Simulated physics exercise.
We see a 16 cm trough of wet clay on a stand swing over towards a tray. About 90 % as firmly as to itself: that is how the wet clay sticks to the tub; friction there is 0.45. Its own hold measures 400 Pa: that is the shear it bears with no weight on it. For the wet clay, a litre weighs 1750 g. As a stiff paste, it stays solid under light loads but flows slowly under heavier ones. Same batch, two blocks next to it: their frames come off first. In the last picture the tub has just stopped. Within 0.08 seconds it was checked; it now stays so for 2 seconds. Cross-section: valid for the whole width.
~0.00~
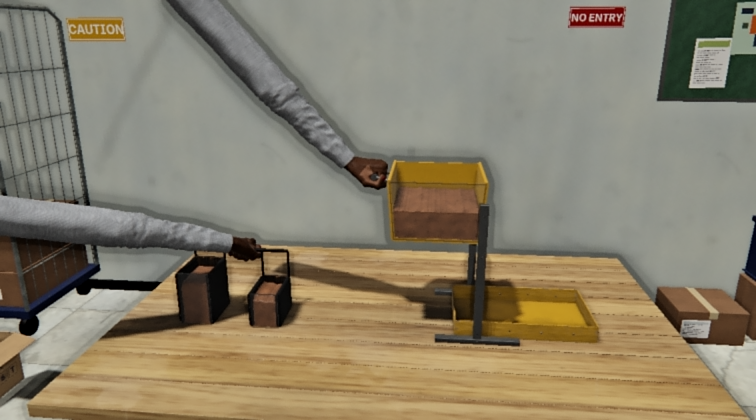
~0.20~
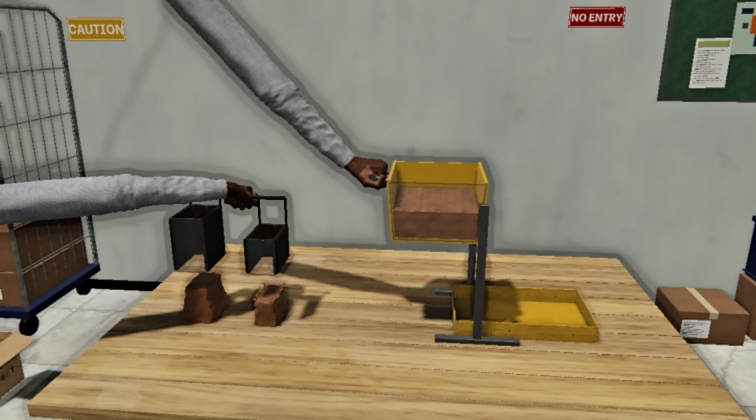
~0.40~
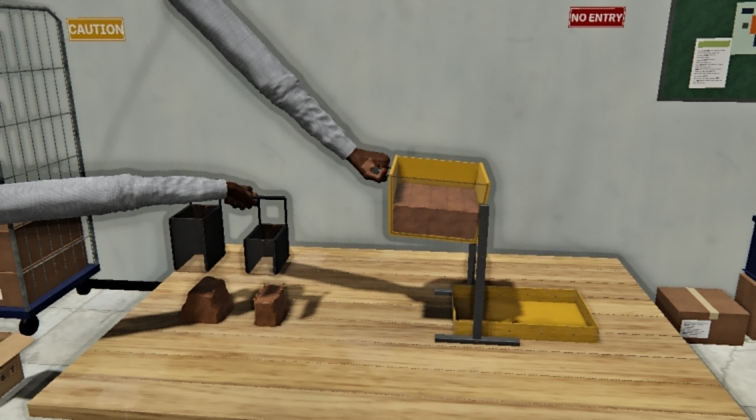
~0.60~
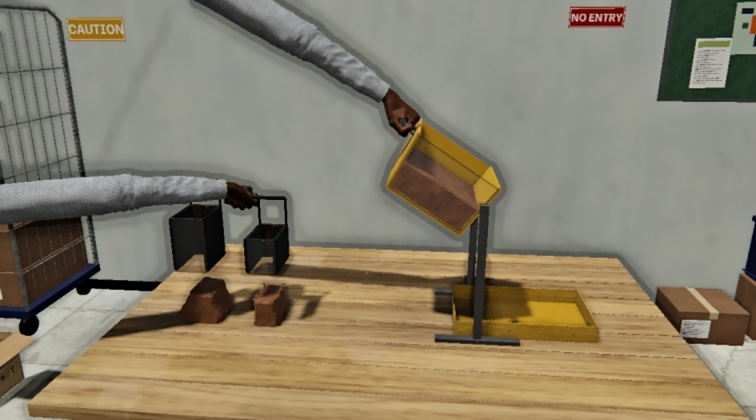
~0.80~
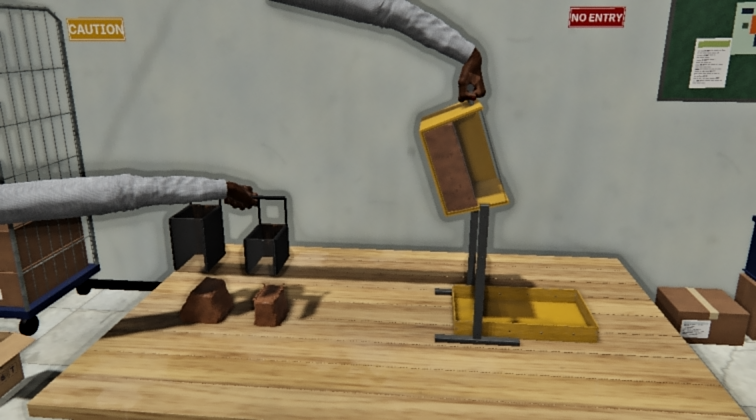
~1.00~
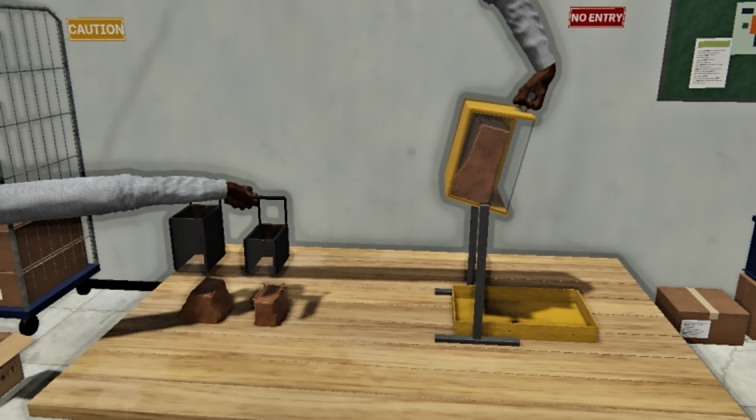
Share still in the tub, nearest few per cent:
33 %.
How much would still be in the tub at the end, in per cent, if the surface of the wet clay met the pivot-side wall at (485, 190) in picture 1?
I'd guess around 25 in a hundred.
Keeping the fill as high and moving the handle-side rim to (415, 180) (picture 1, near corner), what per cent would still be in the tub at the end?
About 40 per cent.
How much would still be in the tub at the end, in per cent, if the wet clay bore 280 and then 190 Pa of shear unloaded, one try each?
35 in a hundred, followed by 30 in a hundred.
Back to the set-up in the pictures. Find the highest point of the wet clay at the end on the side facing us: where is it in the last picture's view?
I'd say it peaks at roughly (475, 180) in the last picture.
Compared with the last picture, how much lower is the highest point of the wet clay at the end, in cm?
Roughly 15 cm.
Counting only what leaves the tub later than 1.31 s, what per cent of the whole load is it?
Share of load from then on: Approx. 10 %.
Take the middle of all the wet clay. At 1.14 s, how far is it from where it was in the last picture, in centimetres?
Roughly 9 centimetres.
After 1.14 s, the tub is at 102 degrees and holds 65 %.
After 1.31 s, the tub is at 102 degrees and holds 43 %.
After 1.48 s, the tub is at 102 degrees and holds 38 %.
After 1.65 s, the tub is at 102 degrees and holds 33 %.
After 3.00 s, the tub is at 102 degrees and holds 33 %.
